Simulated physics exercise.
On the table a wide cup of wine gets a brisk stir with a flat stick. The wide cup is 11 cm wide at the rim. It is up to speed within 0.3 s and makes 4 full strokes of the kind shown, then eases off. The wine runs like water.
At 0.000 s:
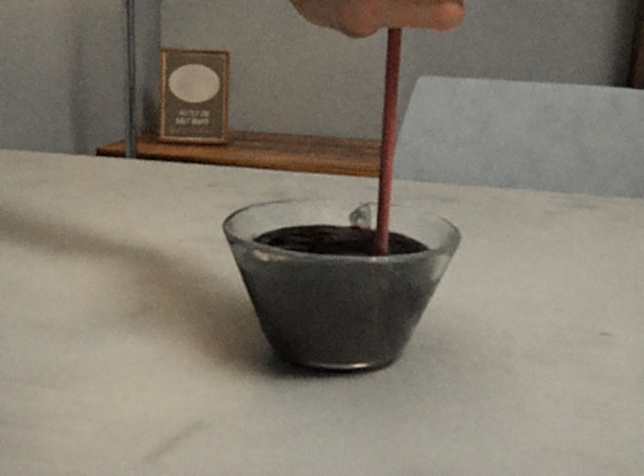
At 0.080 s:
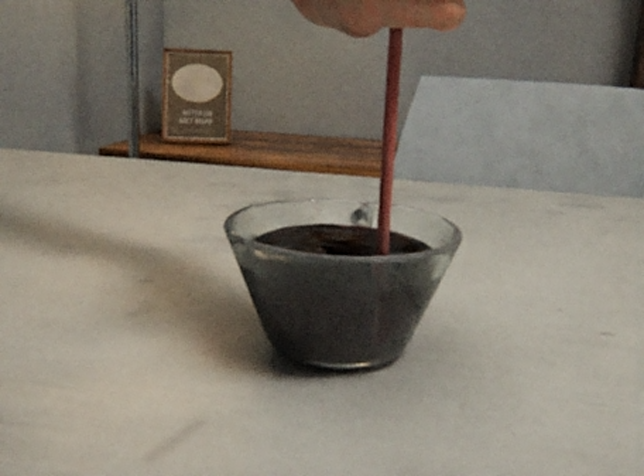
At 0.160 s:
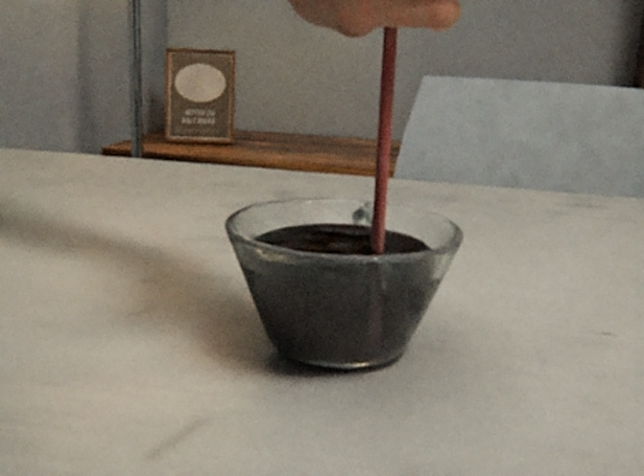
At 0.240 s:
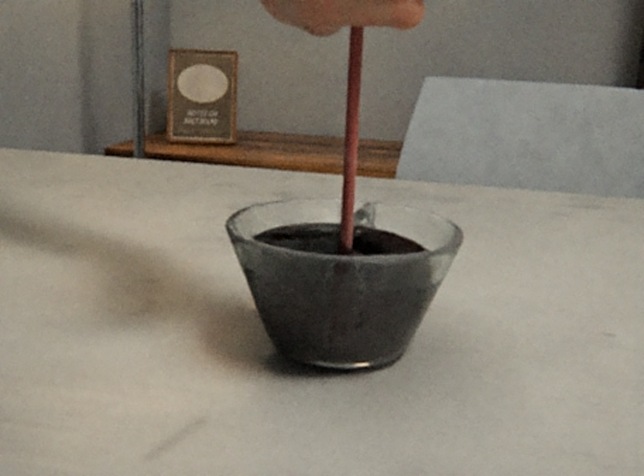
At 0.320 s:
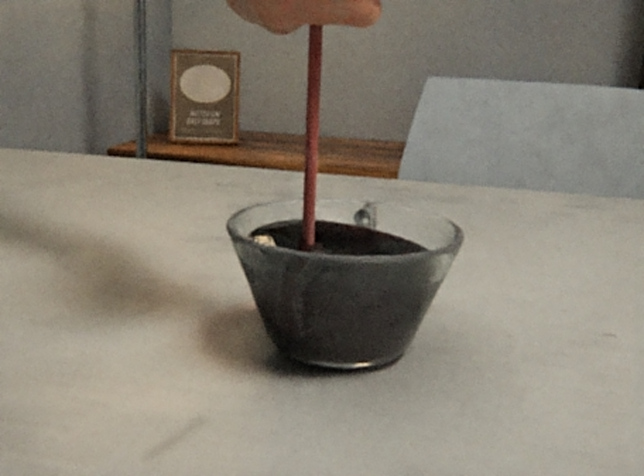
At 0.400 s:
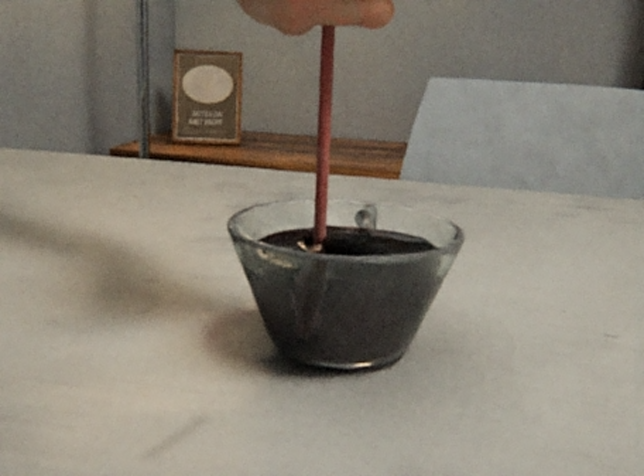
A reddish stick, held upright by fingers at the top edge, stands in the right part of a wide clear cup of dark liquid on a pale table. The hand barely shifts at first, then draws the stick left through the liquid toward the cup's left side, and finally moves it slightly back right.
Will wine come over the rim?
This wide cup slops over.
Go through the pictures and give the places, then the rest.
The stem is at (392, 80); the wine meets the walls at (243, 240) and (443, 259); the rim runs from (231, 220) to (459, 240), in the first frame.
The stem is at (393, 79); the wine meets the walls at (245, 240) and (441, 258), in the second frame.
The stem is at (388, 79); the wine meets the walls at (247, 239) and (443, 260), in the third frame.
The stem is at (354, 77); the wine meets the walls at (247, 238) and (442, 264), in the fourth frame.
The stem is at (314, 75); the wine meets the walls at (245, 230) and (443, 261), in the fifth frame.
The stem is at (326, 76); the wine meets the walls at (248, 241) and (448, 254), in the sixth frame.
Then, 0.77 s in, 0 ml is over the rim.
Then, 1.15 s in, 1 ml is over the rim.
Then, 1.52 s in, 7 ml is over the rim.
Then, 1.90 s in, 13 ml is over the rim.
Finally, 13 ml is over the rim.
